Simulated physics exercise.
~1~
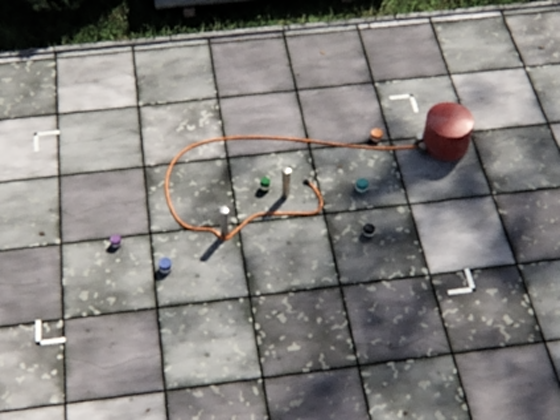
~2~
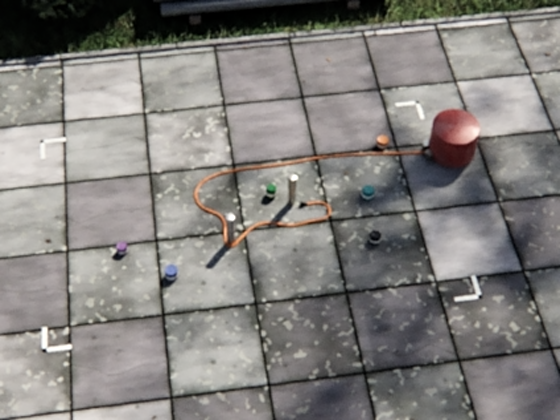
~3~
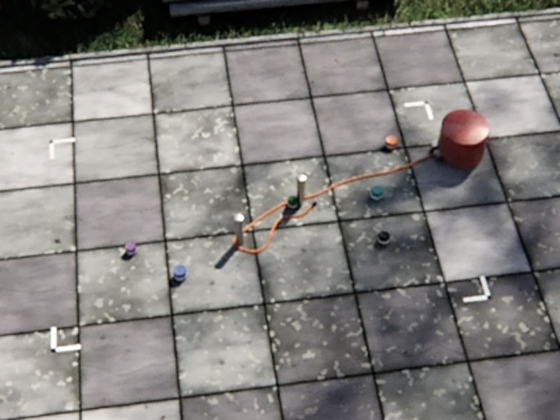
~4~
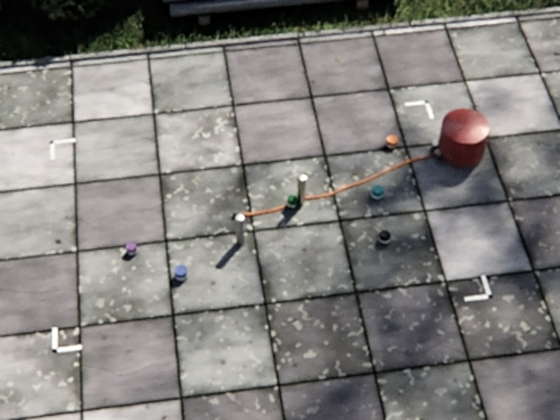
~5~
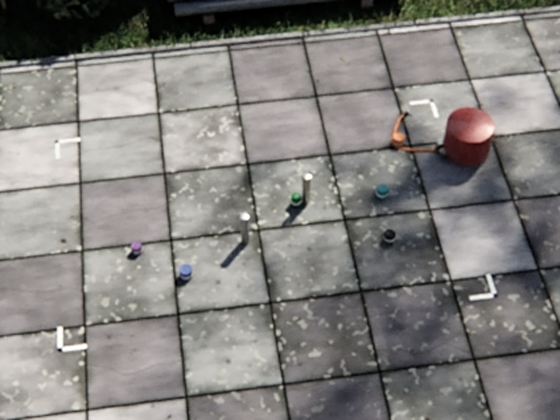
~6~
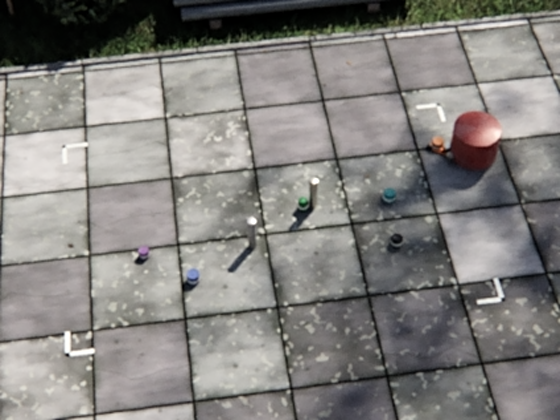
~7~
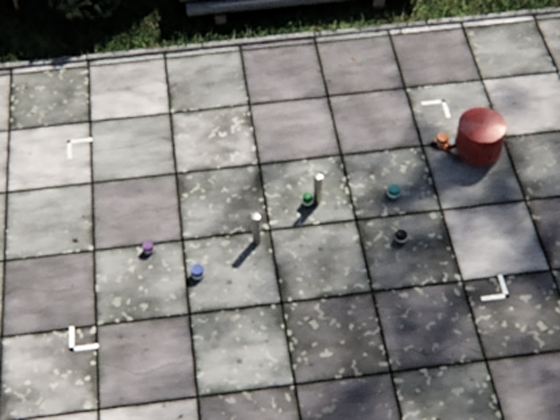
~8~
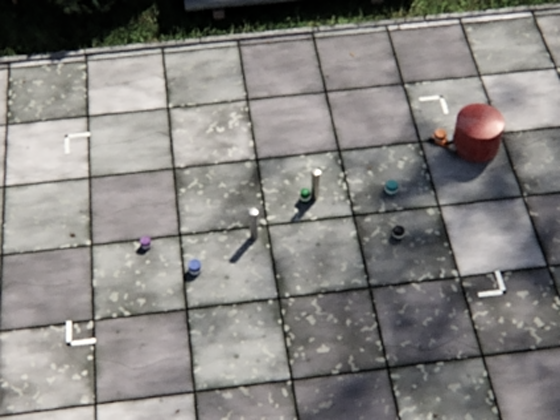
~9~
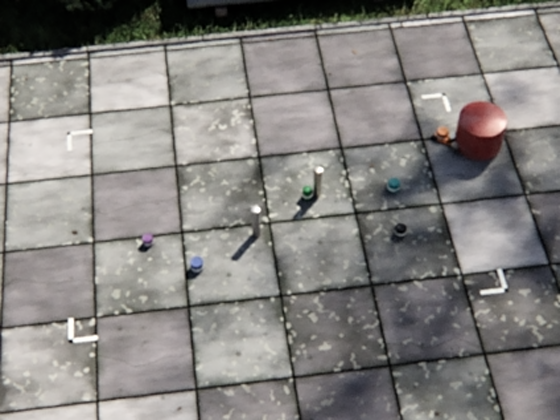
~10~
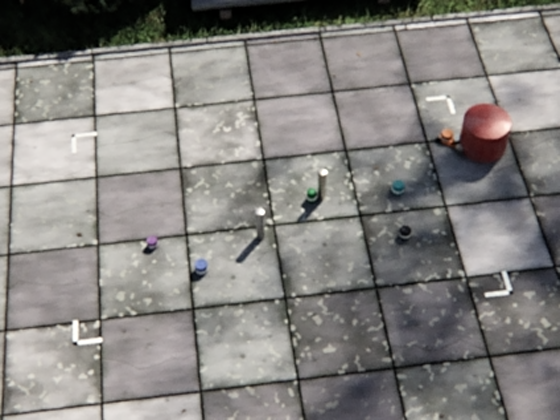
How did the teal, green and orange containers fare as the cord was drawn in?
The teal jar stayed where it was, the green jar was shifted slightly, and the orange tin was pulled away from its place toward the red drum.
